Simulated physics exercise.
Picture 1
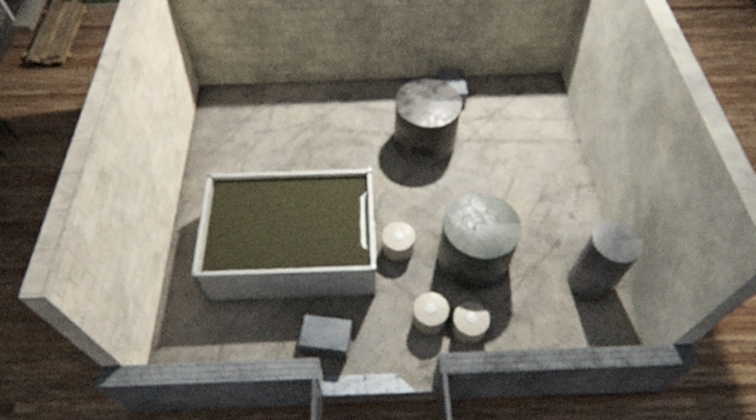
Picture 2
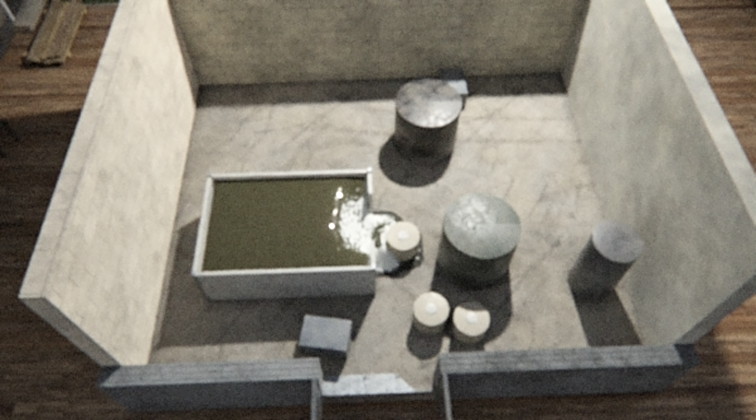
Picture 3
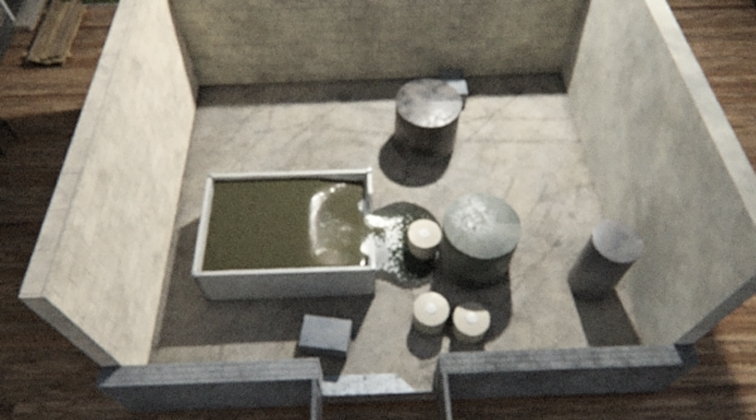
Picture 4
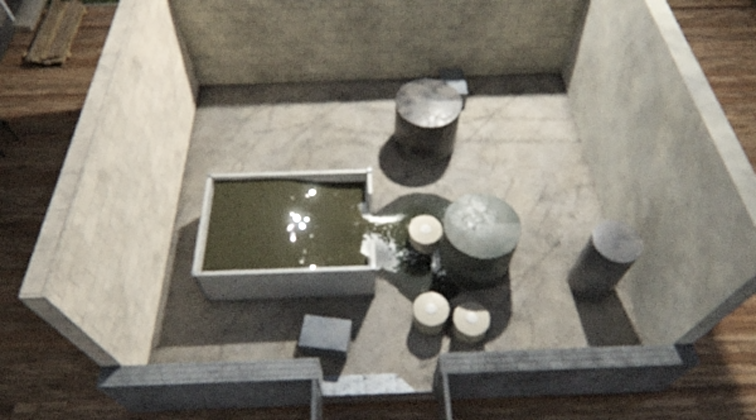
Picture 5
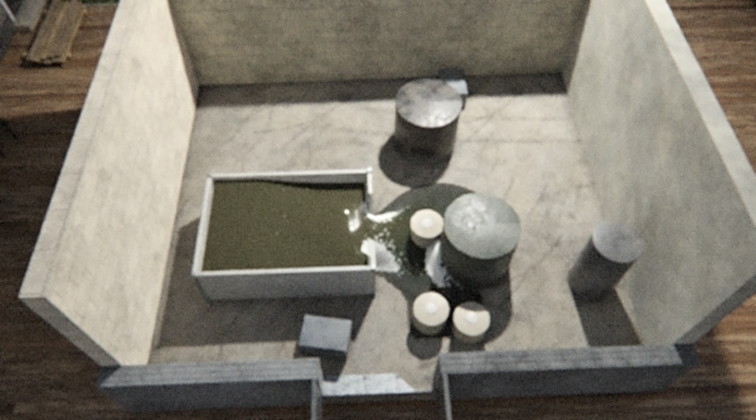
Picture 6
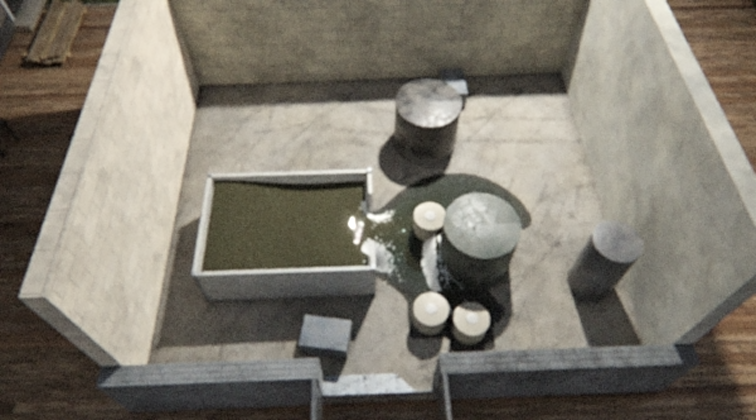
Murky water pouring from a white-rimmed tank in a walled yard, pushing one small pale tub right and spreading around drums.
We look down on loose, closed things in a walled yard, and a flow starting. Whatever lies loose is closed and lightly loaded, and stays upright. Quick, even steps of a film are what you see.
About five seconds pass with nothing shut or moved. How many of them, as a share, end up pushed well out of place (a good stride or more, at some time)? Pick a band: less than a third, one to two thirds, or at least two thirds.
The fraction is at least two thirds of them.
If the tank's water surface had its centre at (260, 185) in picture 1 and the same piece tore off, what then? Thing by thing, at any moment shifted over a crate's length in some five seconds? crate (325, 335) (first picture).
Regarding the one you named: Never got there.
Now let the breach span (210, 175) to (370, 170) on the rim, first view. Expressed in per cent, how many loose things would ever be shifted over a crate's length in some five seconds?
Result: Close to 20 %.
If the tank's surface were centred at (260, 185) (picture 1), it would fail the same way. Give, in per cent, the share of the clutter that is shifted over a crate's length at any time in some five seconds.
It works out near 80 %.
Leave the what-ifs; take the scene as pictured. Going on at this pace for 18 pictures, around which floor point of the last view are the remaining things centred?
Average floor point: Approx. (479, 194).
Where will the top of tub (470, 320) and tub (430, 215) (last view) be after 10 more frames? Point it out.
Around (566, 313) and (527, 103).
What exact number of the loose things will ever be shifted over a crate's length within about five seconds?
You get 4.
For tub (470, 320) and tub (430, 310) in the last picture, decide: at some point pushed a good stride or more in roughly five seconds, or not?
In order: Traveled far; traveled far.
A moment on, 1 of 5 are well off their spots; 1 afloat.
Next, 3 of 5 are well off their spots; 0 afloat.
Later, 3 of 5 are well off their spots; 2 afloat.
In the end, 4 of 5 are well off their spots, and 4 have been at some point; 2 afloat.
